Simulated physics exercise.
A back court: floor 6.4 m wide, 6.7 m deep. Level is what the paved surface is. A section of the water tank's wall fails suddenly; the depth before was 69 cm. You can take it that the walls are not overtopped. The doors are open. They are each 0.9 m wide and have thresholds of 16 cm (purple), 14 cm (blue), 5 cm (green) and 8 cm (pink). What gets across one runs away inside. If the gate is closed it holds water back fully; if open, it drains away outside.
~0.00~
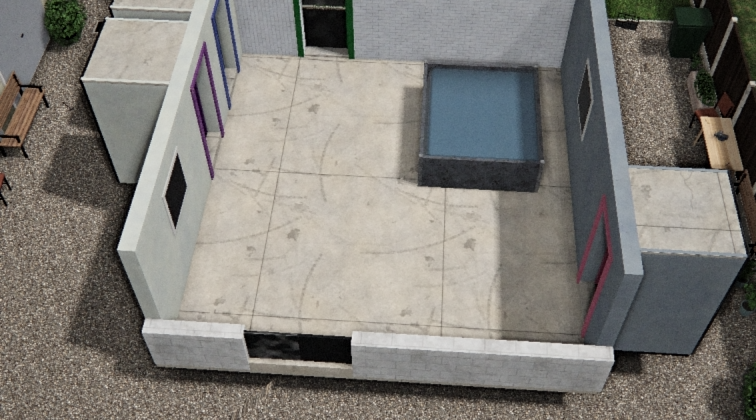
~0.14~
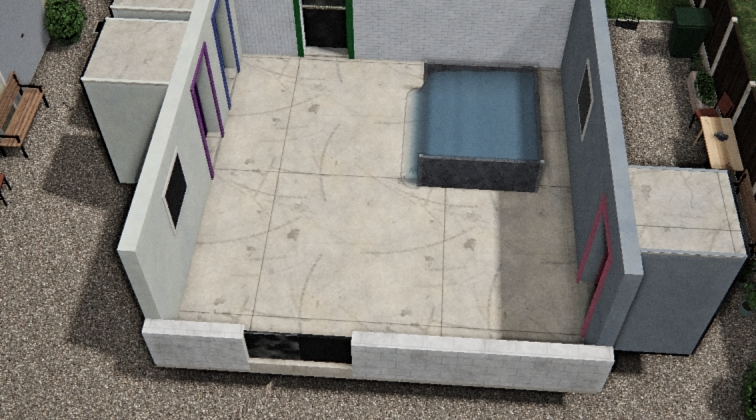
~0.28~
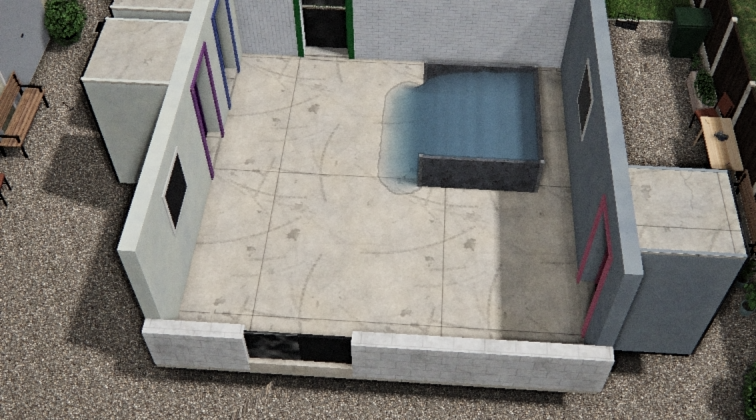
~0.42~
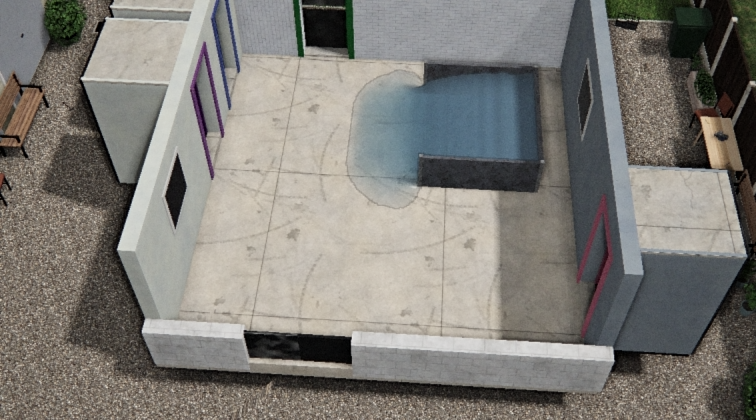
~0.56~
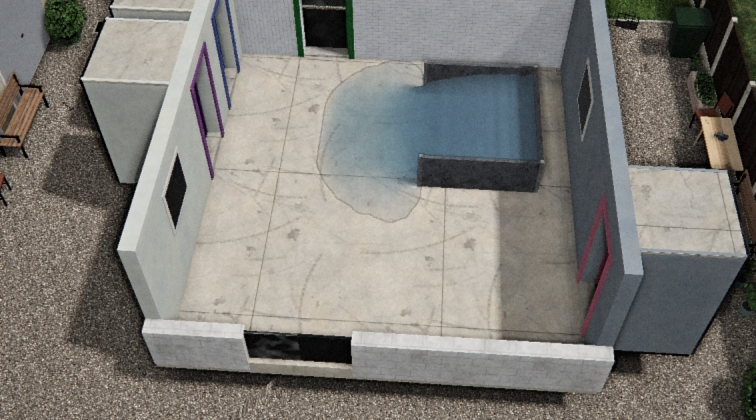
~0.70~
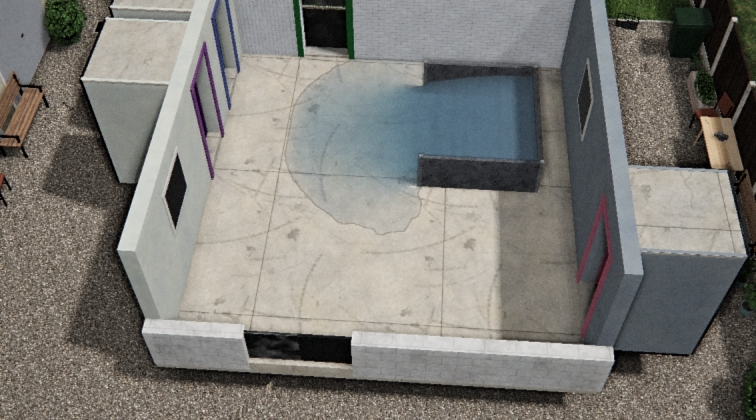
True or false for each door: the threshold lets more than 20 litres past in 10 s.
Purple door true, blue door true, green door true, pink door true.
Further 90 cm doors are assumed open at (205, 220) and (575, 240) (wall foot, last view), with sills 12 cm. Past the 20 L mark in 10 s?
Well, the first is beyond the mark and the second is shy of the mark.
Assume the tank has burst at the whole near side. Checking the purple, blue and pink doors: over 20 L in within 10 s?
The purple door comes out less than that, the blue door less than that and the pink door more than that.
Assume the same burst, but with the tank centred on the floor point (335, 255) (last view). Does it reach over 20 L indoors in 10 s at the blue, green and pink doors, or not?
Lab note: Blue door limit not exceeded; green door limit exceeded; pink door limit exceeded.
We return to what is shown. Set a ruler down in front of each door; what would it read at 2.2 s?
You'd get purple at 34 cm, blue at 34 cm, green at 12 cm, and pink at 0 cm.
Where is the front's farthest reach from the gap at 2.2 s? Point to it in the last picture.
That's around (184, 295) in the last picture.
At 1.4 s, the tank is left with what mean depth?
34 cm.
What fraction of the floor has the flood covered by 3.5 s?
Wet share: About 55 %.
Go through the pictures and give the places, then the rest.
In the first picture, the water tank at (481, 113) is whole and still, 69 cm deep.
In the second picture, the front is at (422, 90), 1.2 m from the gap at (424, 129); 0.4 m2 of floor is under water; 69 cm left at the back of the water tank.
In the third picture, water pours out at (424, 129) and has run 1.4 m, to (407, 85); typically 12 cm deep outside, 69 cm at the water tank's back.
In the fourth picture, water pours out at (424, 131) and has run 1.7 m, to (379, 200); typically 10 cm deep outside, 67 cm at the water tank's back.
In the fifth picture, the front is at (356, 76), 2.1 m from the gap at (424, 131); 5.5 m2 of floor is under water; 60 cm left at the back of the water tank.
In the sixth picture, the front is at (304, 97), 2.5 m from the gap at (424, 131); 7.9 m2 of floor is under water; 58 cm left at the back of the water tank.
After 1.4 s water covers 45 % of the floor and is deepest (35 cm) near (226, 125); purple door 28 cm at the sill, 8 L in, blue door 24 cm at the sill, 6 L in, green door 11 cm at the sill, 1 L in, pink door not reached.
After 2.2 s water covers 50 % of the floor and is deepest (44 cm) near (243, 54); purple door 34 cm at the sill, 72 L in, blue door 34 cm at the sill, 67 L in, green door 12 cm at the sill, 20 L in, pink door not reached.
After 3.5 s water covers 55 % of the floor and is deepest (30 cm) near (175, 333); purple door 23 cm at the sill, 144 L in, blue door 25 cm at the sill, 187 L in, green door 15 cm at the sill, 55 L in, pink door not reached.
After 6.0 s water covers 80 % of the floor and is deepest (18 cm) near (172, 344); purple door 9 cm at the sill, 157 L in, blue door 9 cm at the sill, 213 L in, green door 11 cm at the sill, 151 L in, pink door not reached.
After 10.0 s water covers 100 % of the floor and is deepest (14 cm) near (563, 156); purple door 5 cm at the sill, 157 L in, blue door 5 cm at the sill, 214 L in, green door 5 cm at the sill, 175 L in, pink door 12 cm at the sill, 38 L in.
